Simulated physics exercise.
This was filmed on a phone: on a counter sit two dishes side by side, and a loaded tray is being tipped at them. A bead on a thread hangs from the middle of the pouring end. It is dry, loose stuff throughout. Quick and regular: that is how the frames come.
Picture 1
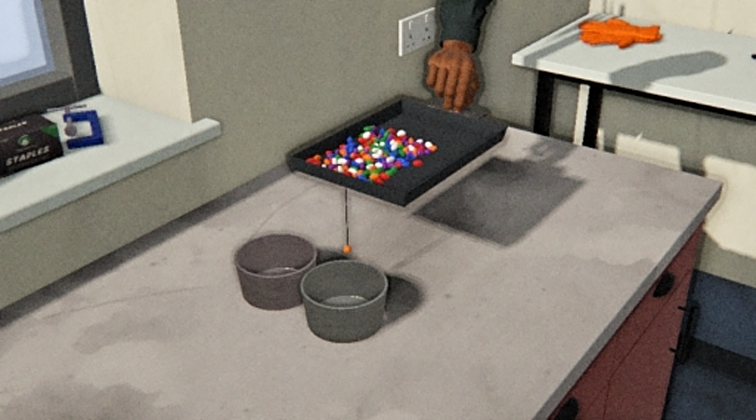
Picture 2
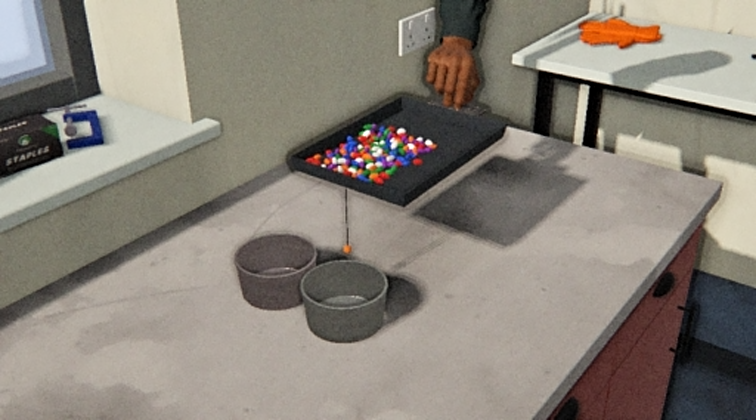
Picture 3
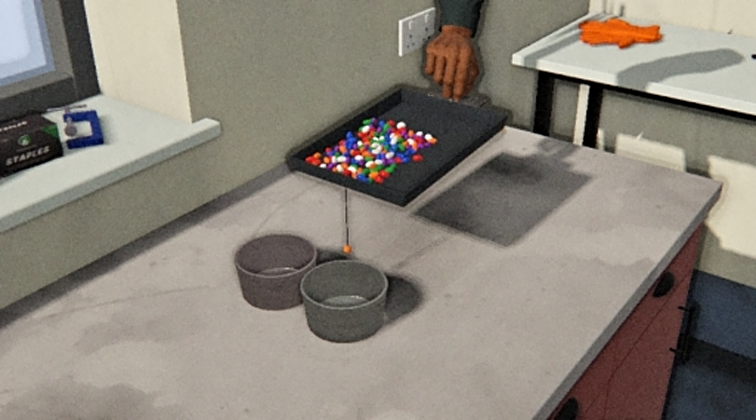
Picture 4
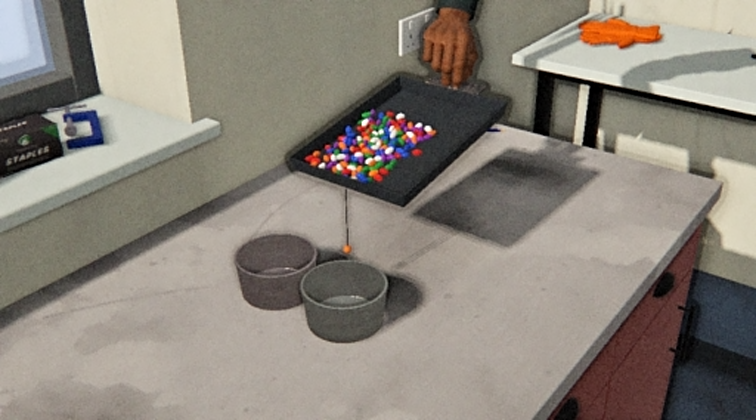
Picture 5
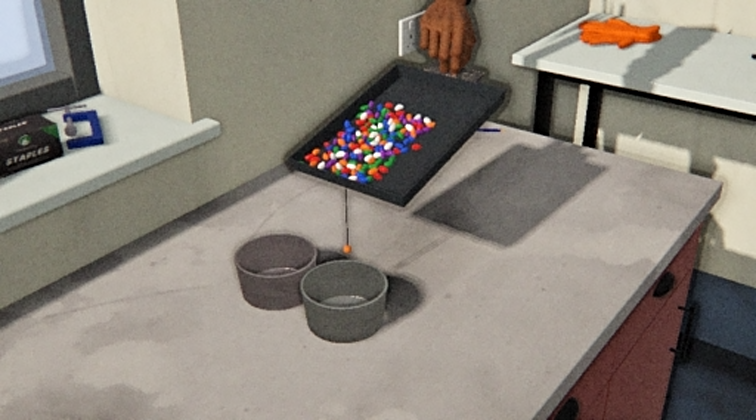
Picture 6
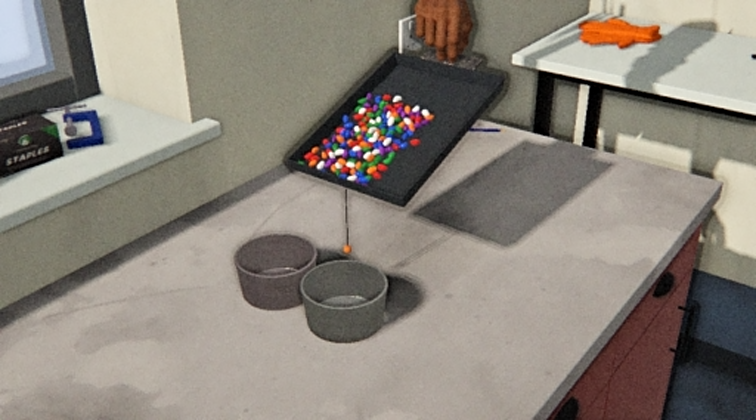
To begin with, a hand holds a dark tray of colourful jelly beans nearly level above a counter, with two dishes side by side below and a bead hanging on a thread. The hand then raises the far end, gradually steepening the tray's tilt towards the dishes, while the beans stay bunched near the lower end.
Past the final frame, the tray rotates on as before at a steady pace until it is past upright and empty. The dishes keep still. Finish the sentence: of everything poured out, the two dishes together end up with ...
They end up with the majority of it.
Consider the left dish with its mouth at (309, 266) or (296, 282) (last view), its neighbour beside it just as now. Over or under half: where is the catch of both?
With the first shift the pair saves beyond half; with the second, beyond half.
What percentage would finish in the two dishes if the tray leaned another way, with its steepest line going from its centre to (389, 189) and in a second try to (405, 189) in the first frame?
In order: About 50, then 20 percent.
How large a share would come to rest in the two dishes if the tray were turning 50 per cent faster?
It would be close to 90 per cent.
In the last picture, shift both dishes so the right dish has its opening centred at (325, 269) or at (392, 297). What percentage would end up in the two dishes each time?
First position: Some 70 %; second position: Some 80 %.
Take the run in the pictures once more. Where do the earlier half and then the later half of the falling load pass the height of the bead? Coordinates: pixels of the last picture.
Around (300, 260) first; around (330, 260) second.
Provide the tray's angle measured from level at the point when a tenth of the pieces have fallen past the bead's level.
About 110°.
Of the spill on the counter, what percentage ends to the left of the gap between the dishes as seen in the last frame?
About 40 per cent.
Soon, tray tipped steeply; nearly all on the tray; a stray few in the air.
A while on, tray tipped past a quarter turn; most on the tray; a stray few in the right dish; a stray few in the left dish; a small part in the air.
Towards the end, tray tipped past a quarter turn; about half in the right dish; about a third in the left dish; a small part outside both.
Finally, tray tipped past a quarter turn; about half in the right dish; about a third in the left dish; a small part outside both.
